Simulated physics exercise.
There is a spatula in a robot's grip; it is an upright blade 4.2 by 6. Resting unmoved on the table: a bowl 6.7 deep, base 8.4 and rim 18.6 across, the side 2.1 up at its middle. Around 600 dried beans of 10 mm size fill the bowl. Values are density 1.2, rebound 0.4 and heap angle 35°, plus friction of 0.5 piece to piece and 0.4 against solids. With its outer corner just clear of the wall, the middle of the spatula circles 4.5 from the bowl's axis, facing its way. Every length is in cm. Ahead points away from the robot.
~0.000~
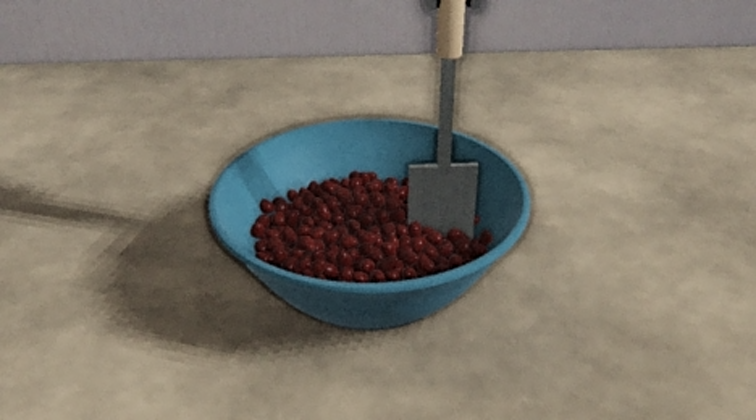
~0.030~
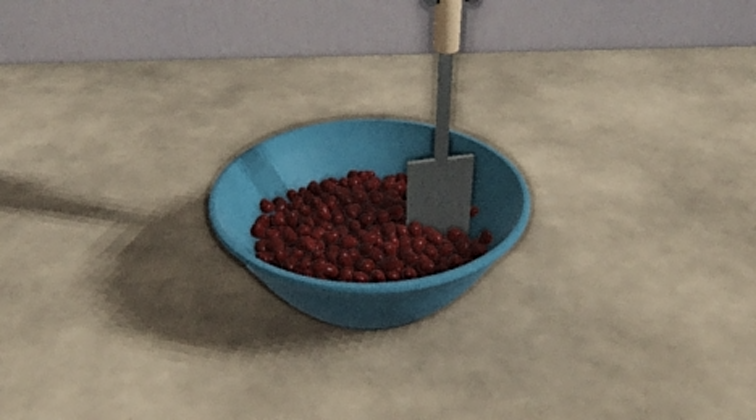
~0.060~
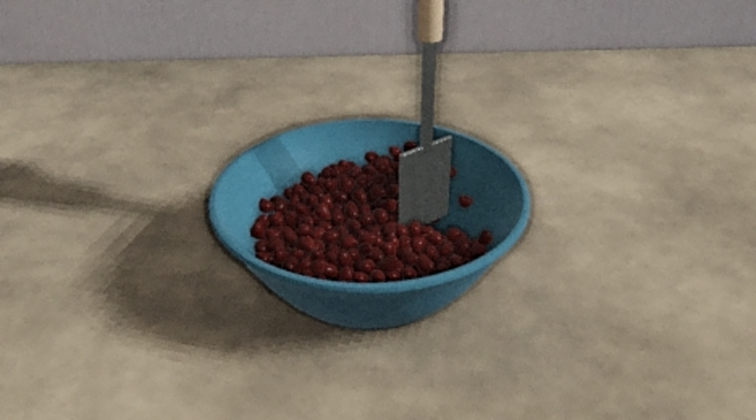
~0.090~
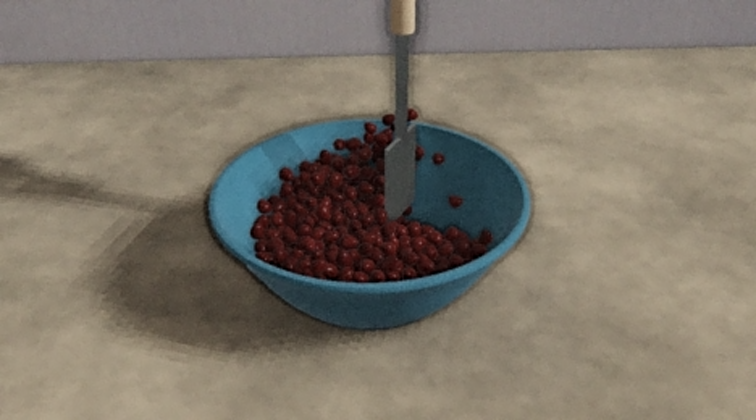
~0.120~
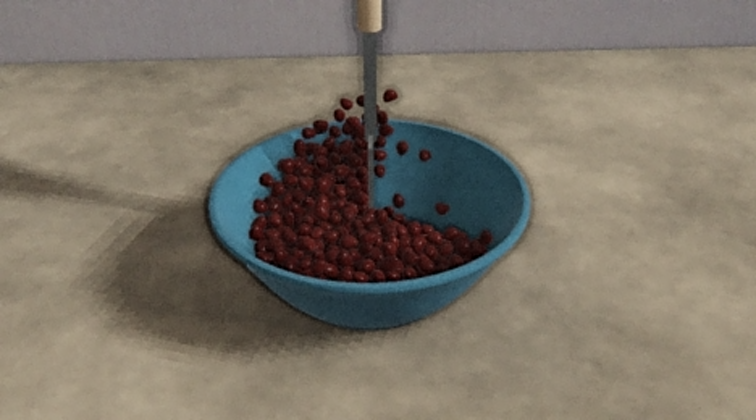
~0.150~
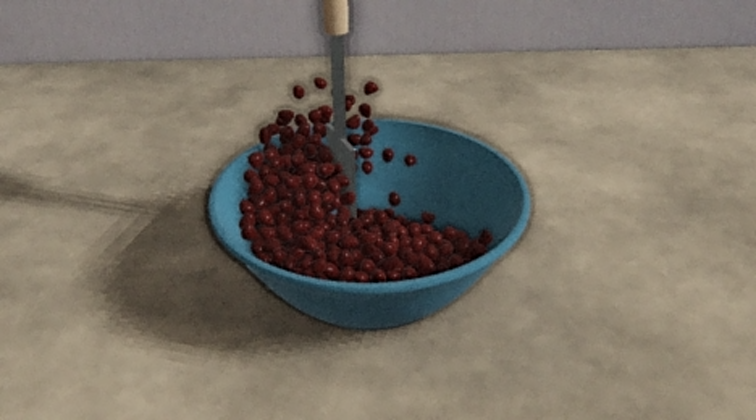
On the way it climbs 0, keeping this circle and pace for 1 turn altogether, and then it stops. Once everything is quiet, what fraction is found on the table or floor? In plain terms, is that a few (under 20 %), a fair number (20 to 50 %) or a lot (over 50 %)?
A fair number, 20 to 50 %.
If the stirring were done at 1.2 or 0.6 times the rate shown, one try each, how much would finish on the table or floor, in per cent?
It would be some 35 and 10 percent respectively.
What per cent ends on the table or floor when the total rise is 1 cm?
Near 25 in a hundred.
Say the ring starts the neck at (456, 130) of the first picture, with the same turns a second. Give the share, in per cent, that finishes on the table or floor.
I'd say around 25 per cent.
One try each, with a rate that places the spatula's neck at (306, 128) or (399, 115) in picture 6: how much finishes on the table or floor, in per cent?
Around 40 and 10 percent, in that order.
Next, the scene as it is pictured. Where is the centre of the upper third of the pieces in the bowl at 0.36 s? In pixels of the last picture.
Near pixel (448, 242).
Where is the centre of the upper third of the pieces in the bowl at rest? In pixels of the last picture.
I'd say close to (415, 191).
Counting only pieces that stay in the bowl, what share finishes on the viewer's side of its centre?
Roughly 35 percent of it.
By 0.26 s, 204° round, highest piece 11 above the table; 546 in the bowl, 6 on the table or floor, 44 in flight or on the tool.
By 0.36 s, 297° round, highest piece 10 above the table; 489 in the bowl, 45 on the table or floor, 62 in flight or on the tool.
By 0.62 s, 0° round, highest piece 7 above the table; 435 in the bowl, 161 on the table or floor.
By 1.32 s, 0° round, highest piece 7 above the table; 435 in the bowl, 161 on the table or floor.
Final count, 435 in the bowl, 161 on the table or floor. That is 27 % on the table or floor.
